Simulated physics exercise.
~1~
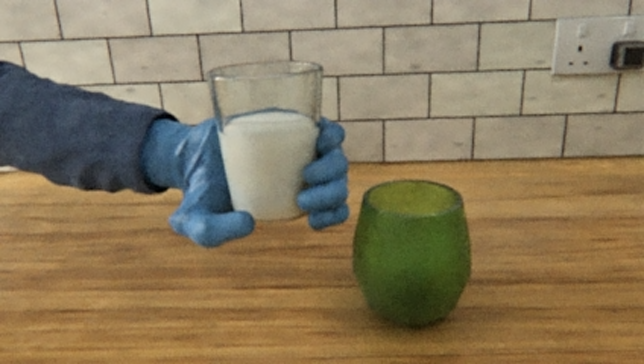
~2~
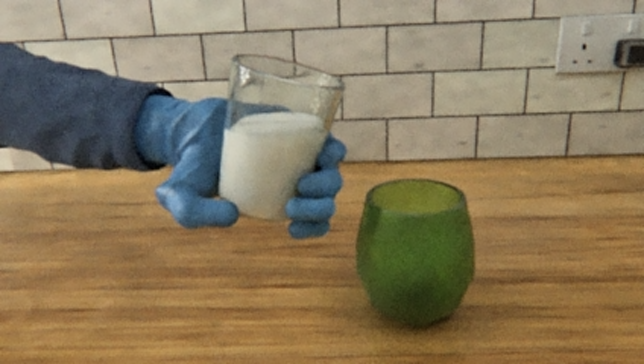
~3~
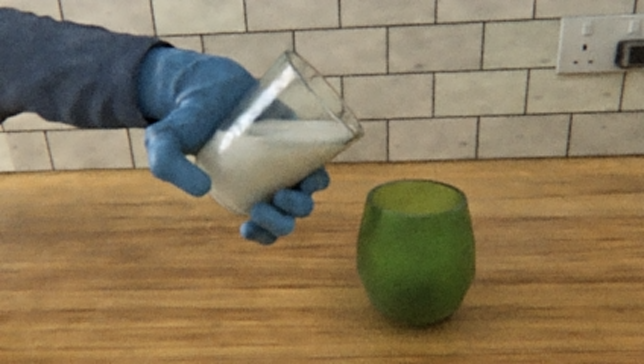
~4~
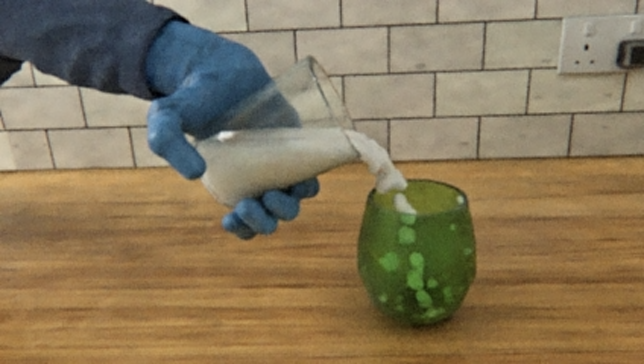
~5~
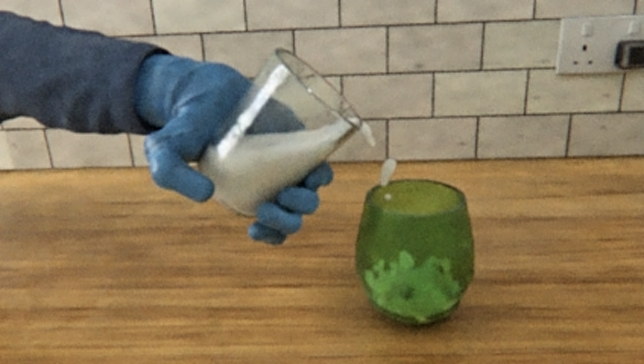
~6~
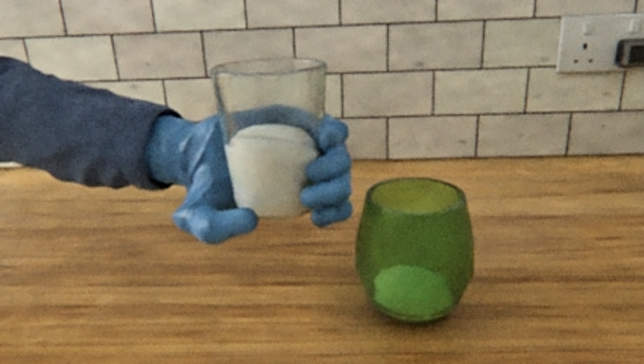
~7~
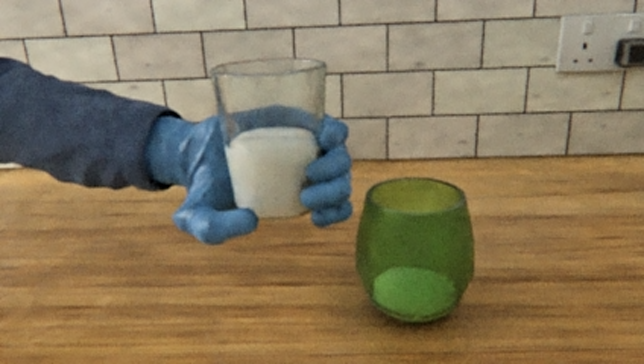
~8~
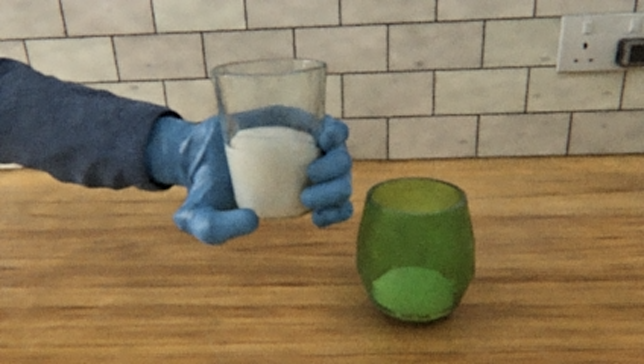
A blue-gloved hand in a dark blue sleeve reaches in from the left, holding a clear drinking glass partly filled with milk above a wooden work surface, seen from the front. To the right stands an empty green round-bellied glass, with pale brick-shaped tiles and a wall socket behind. The hand tips the clear glass steeply to the right, and milk spills over its rim into the green glass. The hand then tilts back, and the stream thins to drops. Finally the clear glass is held upright, still holding much of its milk, while a shallow pool rests in the green glass.
